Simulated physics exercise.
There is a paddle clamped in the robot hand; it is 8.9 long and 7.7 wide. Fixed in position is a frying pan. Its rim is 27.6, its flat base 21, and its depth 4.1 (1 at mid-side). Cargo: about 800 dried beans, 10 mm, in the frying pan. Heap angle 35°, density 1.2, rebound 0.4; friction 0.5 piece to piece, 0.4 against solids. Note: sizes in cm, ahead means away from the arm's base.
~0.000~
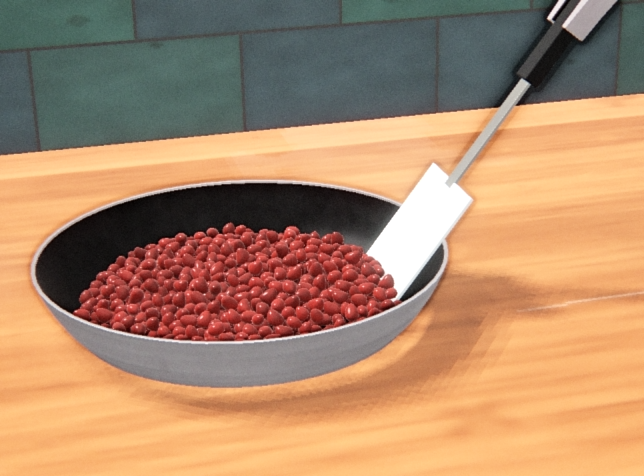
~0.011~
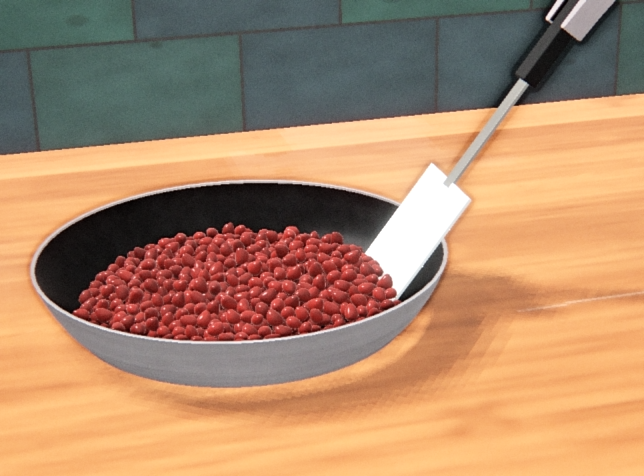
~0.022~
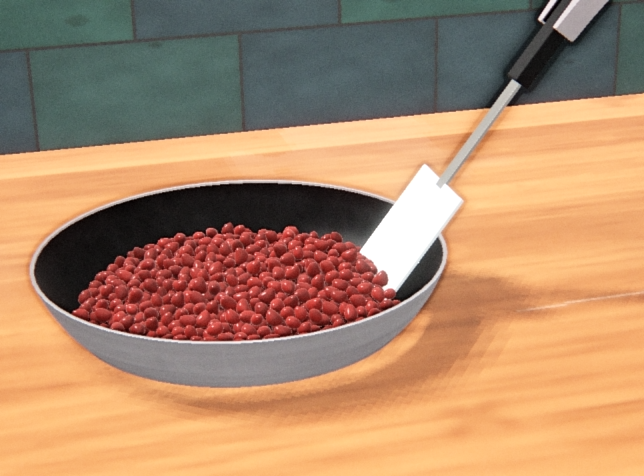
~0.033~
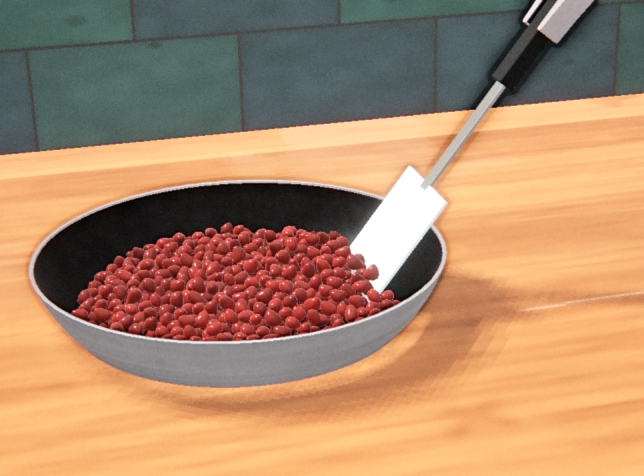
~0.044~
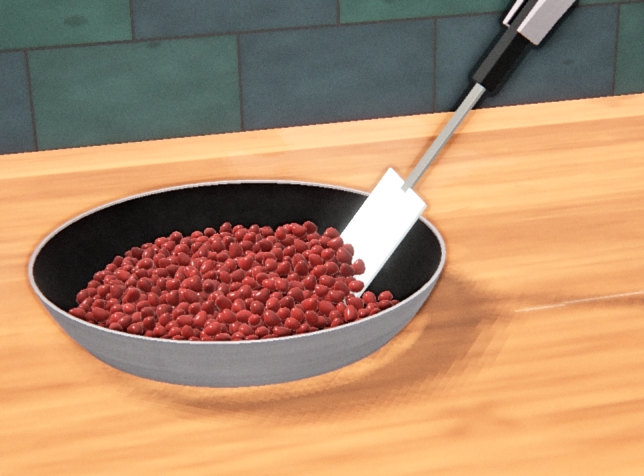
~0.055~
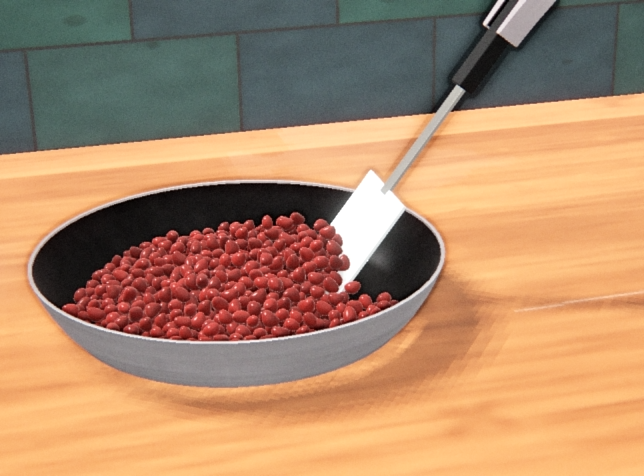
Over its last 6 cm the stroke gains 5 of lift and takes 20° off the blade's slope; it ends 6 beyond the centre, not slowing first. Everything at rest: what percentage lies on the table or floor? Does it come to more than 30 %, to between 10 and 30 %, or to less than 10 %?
It comes to between 10 and 30 %.
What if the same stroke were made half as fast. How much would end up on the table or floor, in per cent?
0 %.
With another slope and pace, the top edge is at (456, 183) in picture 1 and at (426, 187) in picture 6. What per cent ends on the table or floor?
It works out to about 0 %, more or less.
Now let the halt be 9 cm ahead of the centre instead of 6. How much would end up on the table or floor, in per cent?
Roughly 20 %.
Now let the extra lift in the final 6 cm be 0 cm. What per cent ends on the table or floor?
Result: Approx. 0 %.
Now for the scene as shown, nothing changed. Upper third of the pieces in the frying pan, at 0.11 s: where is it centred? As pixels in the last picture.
It is centred at roughly (207, 265).
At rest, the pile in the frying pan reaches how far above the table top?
4.0 cm.
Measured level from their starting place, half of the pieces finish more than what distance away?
About 3 cm.
After 0.08 s, sloping 52°, highest piece 7 above the table; 804 in the frying pan.
After 0.11 s, sloping 46°, highest piece 8 above the table; 804 in the frying pan.
After 0.32 s, sloping 32°, highest piece 9 above the table; 686 in the frying pan, 88 on the table or floor, 30 on the blade or in flight.
After 1.37 s, sloping 32°, highest piece 4 above the table; 685 in the frying pan, 119 on the table or floor.
At rest, 685 in the frying pan, 119 on the table or floor. That is 15 % on the table or floor.
